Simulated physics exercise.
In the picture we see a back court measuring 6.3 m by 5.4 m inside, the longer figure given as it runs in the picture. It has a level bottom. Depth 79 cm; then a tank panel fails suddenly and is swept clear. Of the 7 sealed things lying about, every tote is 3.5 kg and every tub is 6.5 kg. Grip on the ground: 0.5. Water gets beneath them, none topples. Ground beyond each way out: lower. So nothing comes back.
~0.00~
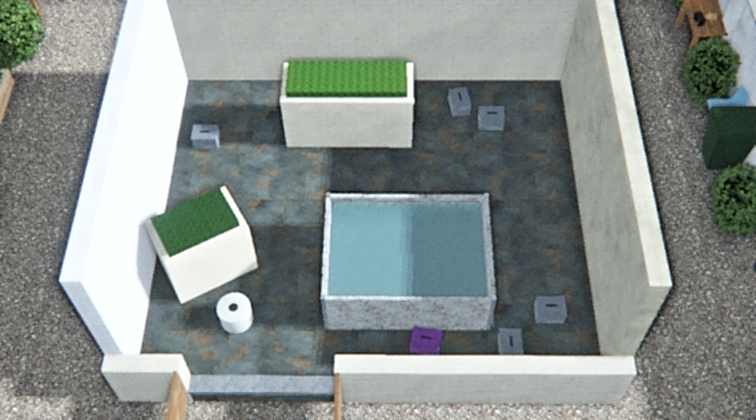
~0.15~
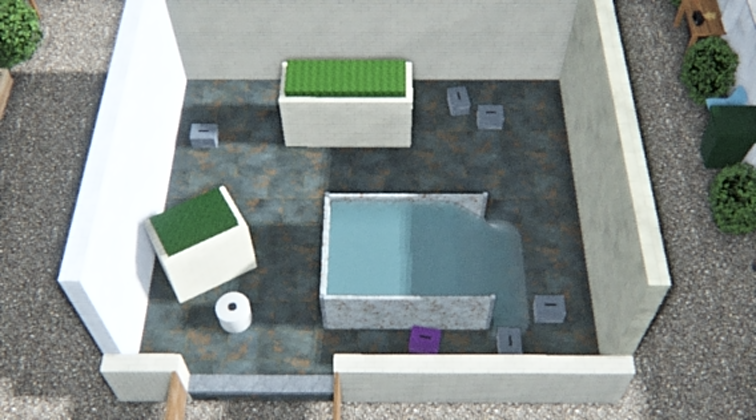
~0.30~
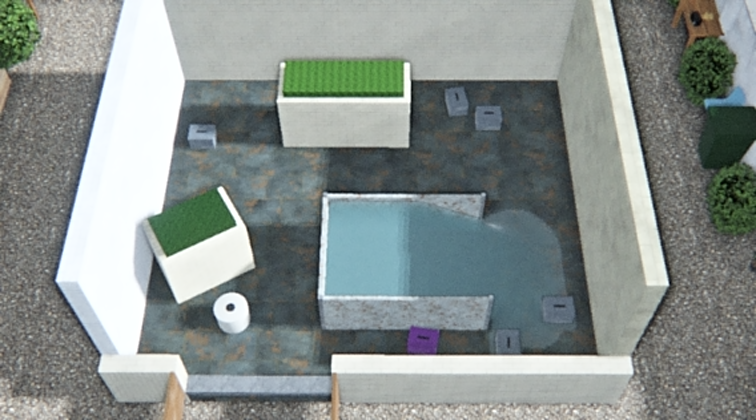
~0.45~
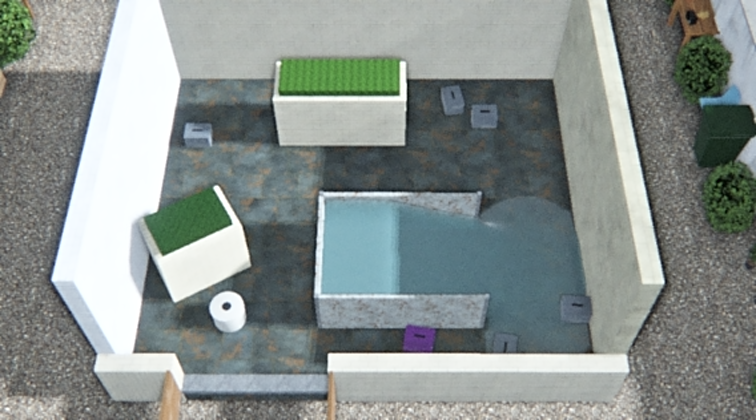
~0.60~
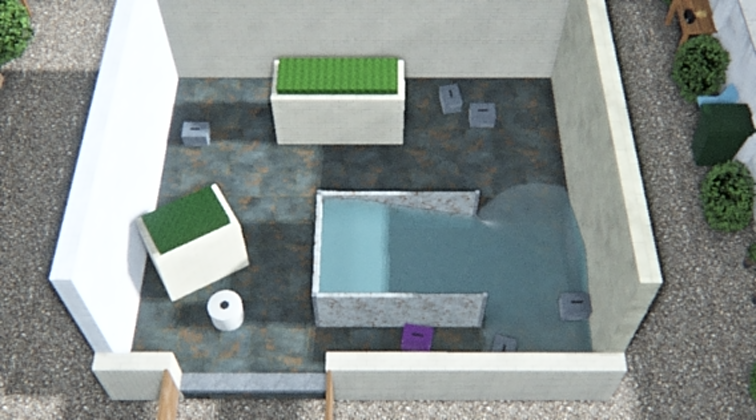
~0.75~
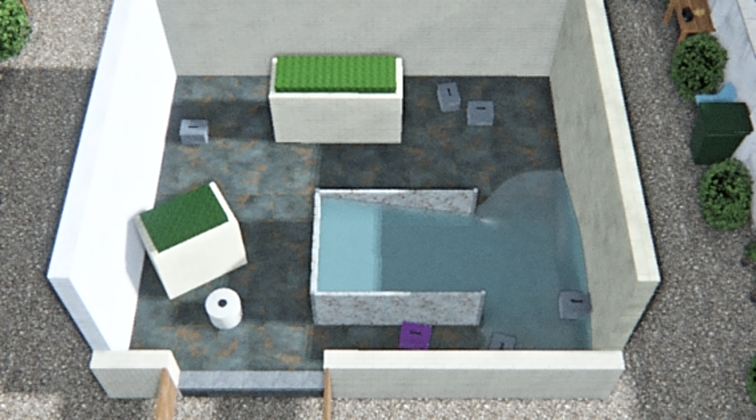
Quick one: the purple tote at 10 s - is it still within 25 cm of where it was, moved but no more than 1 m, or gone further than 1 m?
Gone further than 1 m.
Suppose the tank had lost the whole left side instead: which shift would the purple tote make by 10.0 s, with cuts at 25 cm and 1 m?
Result: The purple tote is pushed partway.
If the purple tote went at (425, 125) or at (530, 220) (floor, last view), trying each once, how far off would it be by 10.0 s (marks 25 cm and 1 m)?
At the first spot it winds up far off; at the second it winds up far off.
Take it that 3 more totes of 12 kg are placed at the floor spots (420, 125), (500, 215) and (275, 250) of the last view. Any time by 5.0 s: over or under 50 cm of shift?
Answers, first to last: Exceeding, exceeding, not exceeding.
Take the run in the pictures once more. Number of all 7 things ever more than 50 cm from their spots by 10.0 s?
7.
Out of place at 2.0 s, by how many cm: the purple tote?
About 60 cm by then.
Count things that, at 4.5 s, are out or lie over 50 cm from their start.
By then the count is 6.
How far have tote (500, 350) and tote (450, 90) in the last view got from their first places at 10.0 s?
In turn: Gone out, 500 cm.
After 2.0 s the purple tote is near (366, 329), 0.7 m from its start, aground; 0 of 7 are out; 2 afloat.
After 4.5 s the purple tote is near (136, 343), 3.7 m from its start, afloat; 0 of 7 are out; 6 afloat.
After 7.0 s the purple tote is near (161, 344), 3.4 m from its start, afloat; 0 of 7 are out; 7 afloat.
After 10.0 s the purple tote has gone out; 2 of 7 are out; 5 afloat.
